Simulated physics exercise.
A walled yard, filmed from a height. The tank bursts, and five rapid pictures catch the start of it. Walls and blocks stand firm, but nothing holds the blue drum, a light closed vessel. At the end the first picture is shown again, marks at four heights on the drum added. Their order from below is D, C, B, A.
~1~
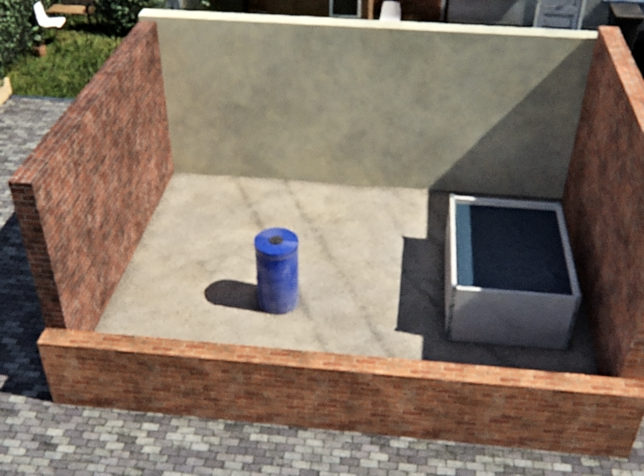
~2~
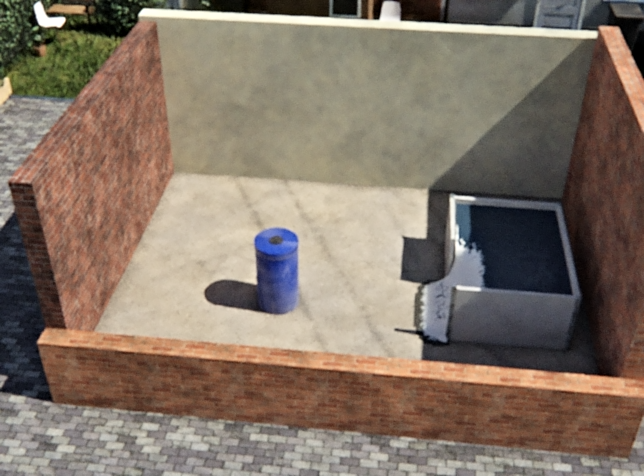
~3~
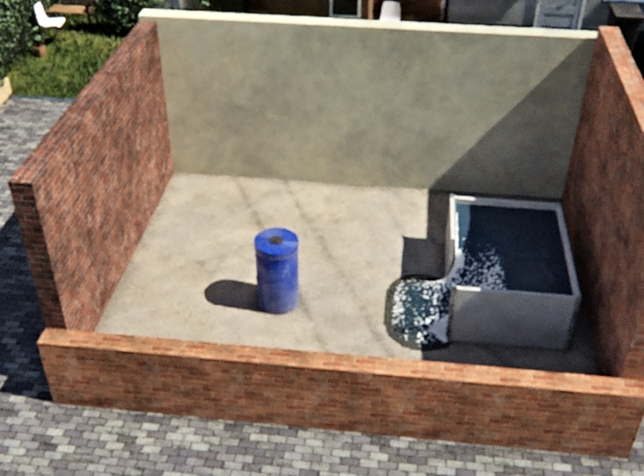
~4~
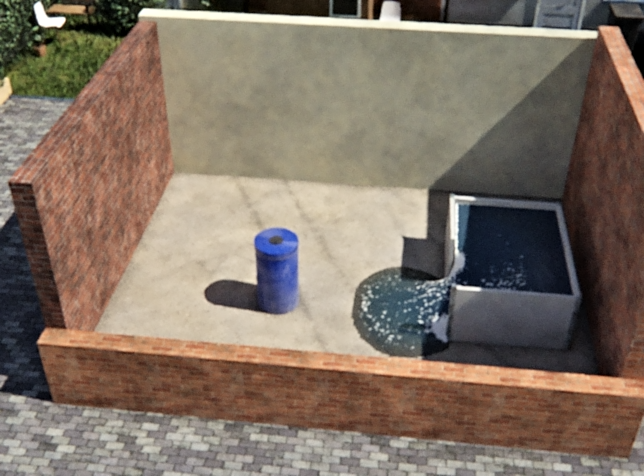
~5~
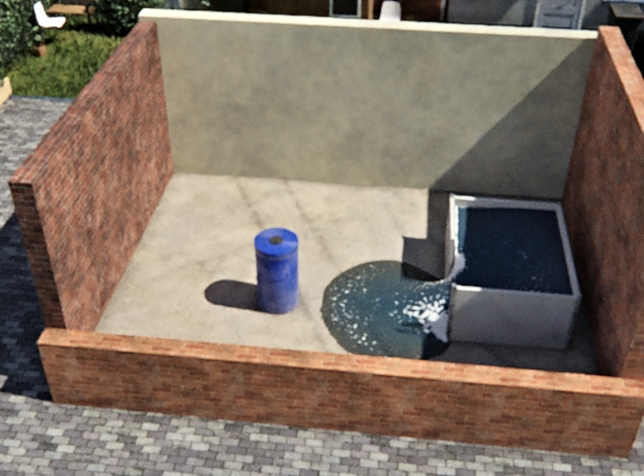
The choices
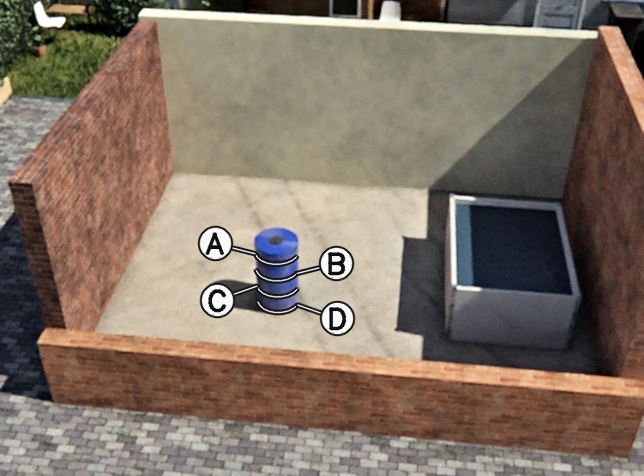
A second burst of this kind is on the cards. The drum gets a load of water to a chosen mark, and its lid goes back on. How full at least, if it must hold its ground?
B is the one.
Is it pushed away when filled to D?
Yes, it does.
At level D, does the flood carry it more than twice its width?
Yes.
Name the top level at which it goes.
C it is.
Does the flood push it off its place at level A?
No, not at all.
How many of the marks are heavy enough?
Two of the four.
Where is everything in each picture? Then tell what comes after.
Lid of the blue drum at (276, 240); tank full, its middle at (509, 248), in the first frame.
Water covers 2 % of the ground, mostly out of sight from here, in the second frame.
In the third frame, 4 % of the ground wet, in view closest to the drum at (396, 304).
In the fourth frame, 7 % of the ground wet, in view closest to the drum at (364, 302).
Lid of the blue drum at (276, 240); 10 % of the ground wet, in view closest to the drum at (332, 299), in the fifth frame.
On the marked copy, A at (273, 264); B at (274, 280); C at (274, 296); D at (275, 312); from the bottom up D, C, B, A.
If A is chosen, it does not move.
If B is chosen, it does not move.
If C is chosen, it is pushed about half its own width away.
If D is chosen, it is pushed about 3 times its own width away.
